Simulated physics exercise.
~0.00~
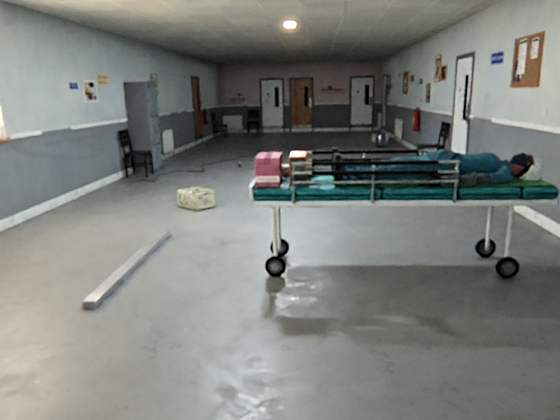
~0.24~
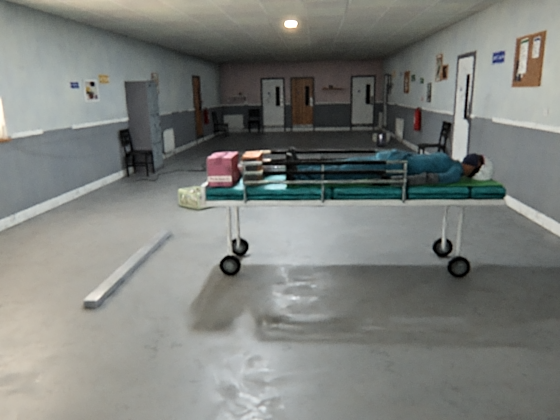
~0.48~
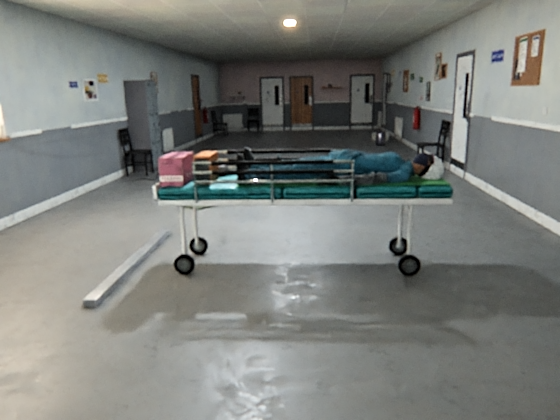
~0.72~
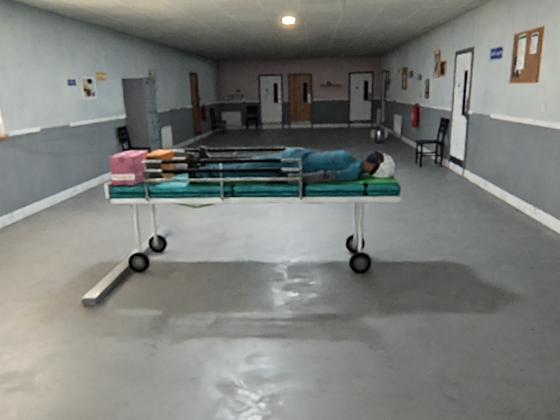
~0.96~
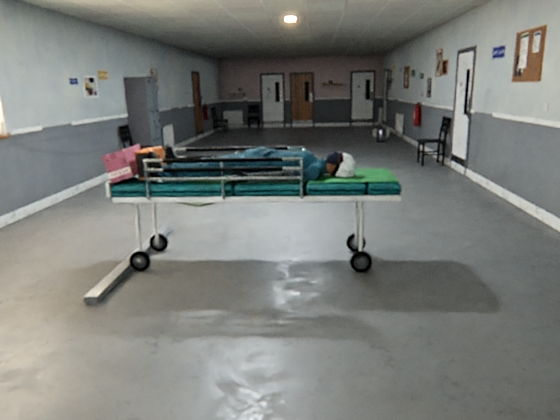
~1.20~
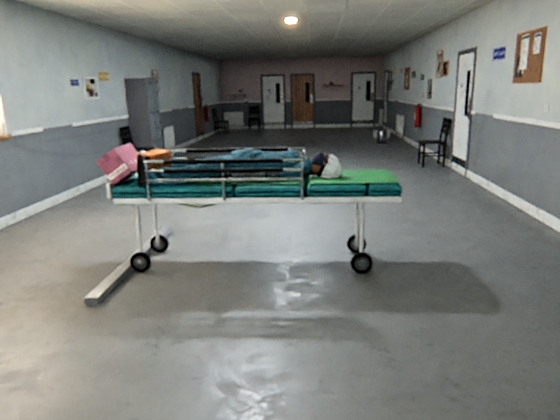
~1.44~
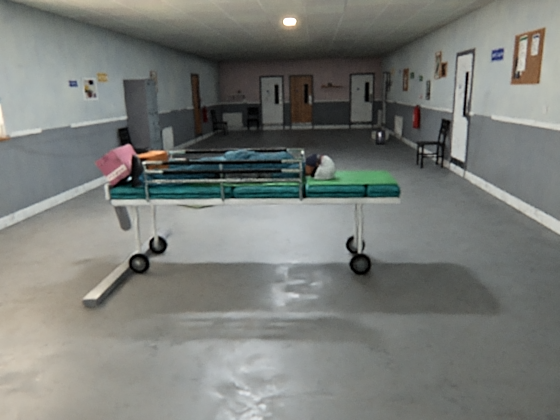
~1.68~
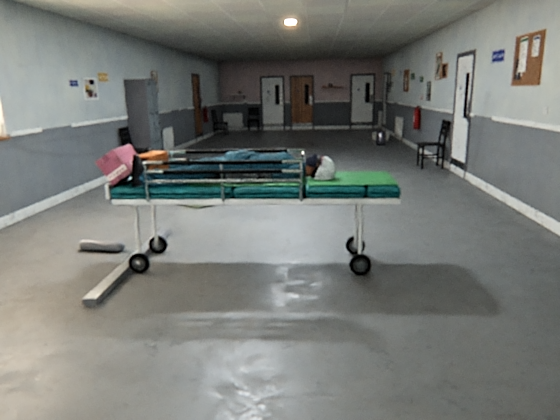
A trolley carrying a person rolls left, stops at a sill, and a grey bottle falls off.
